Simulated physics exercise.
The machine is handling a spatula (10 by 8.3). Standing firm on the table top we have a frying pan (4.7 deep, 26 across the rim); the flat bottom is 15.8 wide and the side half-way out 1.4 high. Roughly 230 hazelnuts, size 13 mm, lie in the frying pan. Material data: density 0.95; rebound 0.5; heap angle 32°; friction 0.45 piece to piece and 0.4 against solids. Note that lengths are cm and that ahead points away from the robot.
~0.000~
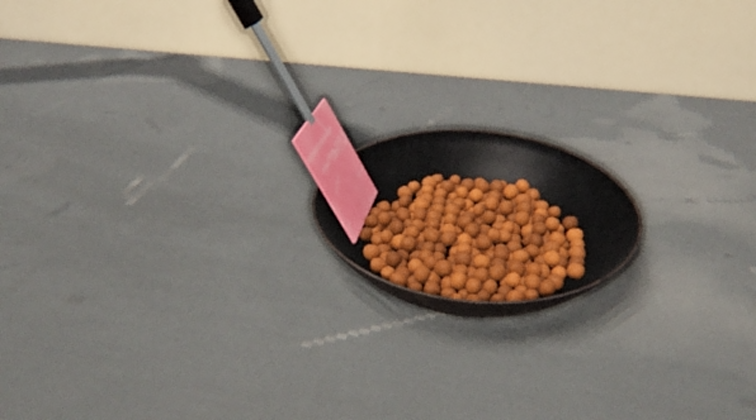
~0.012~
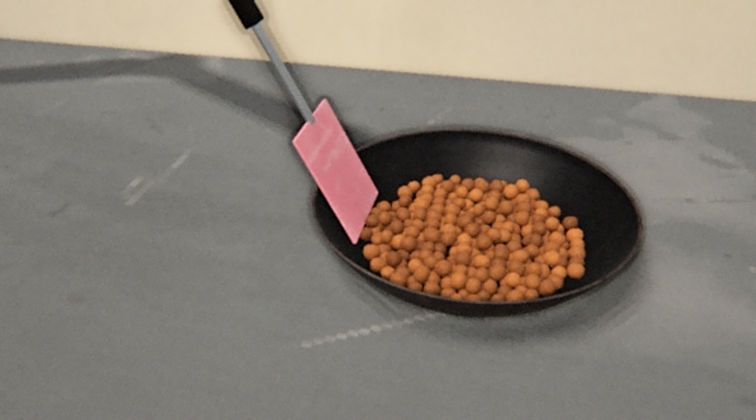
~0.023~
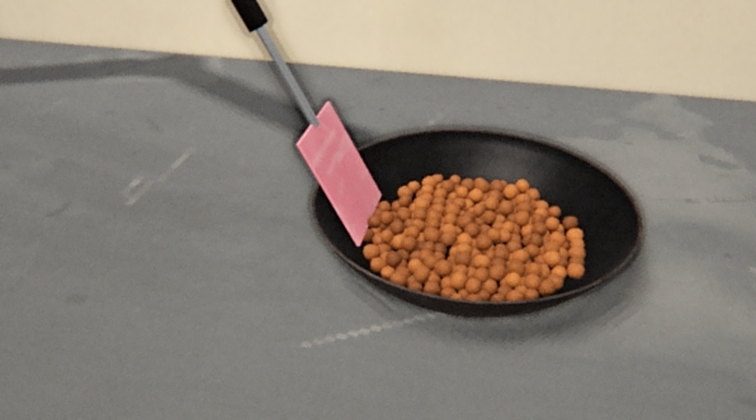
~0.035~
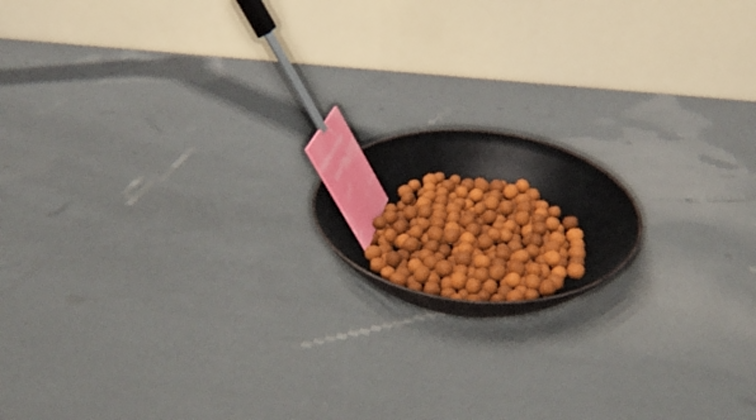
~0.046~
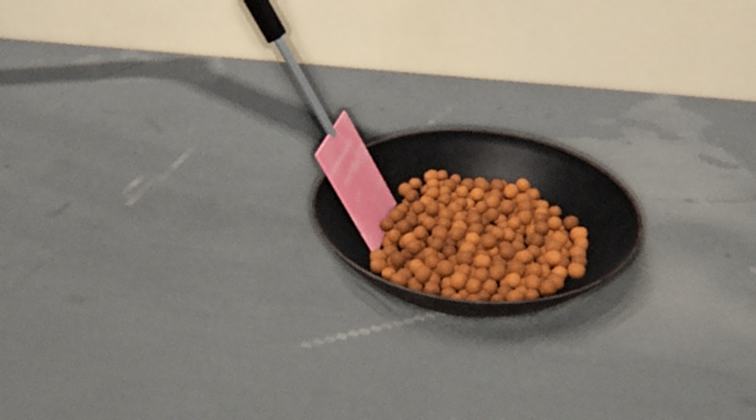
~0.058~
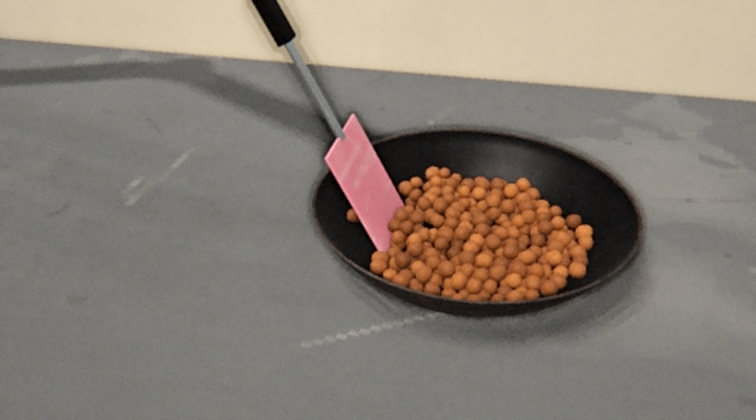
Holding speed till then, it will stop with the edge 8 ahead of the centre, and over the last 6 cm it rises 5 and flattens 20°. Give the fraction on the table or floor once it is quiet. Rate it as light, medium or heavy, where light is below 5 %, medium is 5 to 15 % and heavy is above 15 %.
Rating: Medium.
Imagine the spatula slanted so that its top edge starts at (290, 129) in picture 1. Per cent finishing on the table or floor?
Roughly 10%.
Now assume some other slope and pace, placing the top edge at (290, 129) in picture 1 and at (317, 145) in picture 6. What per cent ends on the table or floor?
10 %.
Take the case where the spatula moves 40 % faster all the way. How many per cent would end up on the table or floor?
10 %.
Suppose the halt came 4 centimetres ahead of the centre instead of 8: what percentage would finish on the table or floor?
That would be something like 0 in a hundred.
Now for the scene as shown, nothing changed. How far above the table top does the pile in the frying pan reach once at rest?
About 4.5 cm above the table.
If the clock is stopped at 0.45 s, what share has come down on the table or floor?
I'd put it at around 8 per cent.
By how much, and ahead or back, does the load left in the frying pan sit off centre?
Some 4.0 cm ahead of the centre.
After 0.14 s, sloping 62°, highest piece 10 above the table; 231 in the frying pan, 1 on the blade or in flight.
After 0.21 s, sloping 55°, highest piece 10 above the table; 231 in the frying pan, 1 on the blade or in flight.
After 0.45 s, sloping 42°, highest piece 4 above the table; 214 in the frying pan, 18 on the table or floor.
After 1.50 s, sloping 42°, highest piece 4 above the table; 214 in the frying pan, 18 on the table or floor.
In the end, 214 in the frying pan, 18 on the table or floor. That is 8 % on the table or floor.
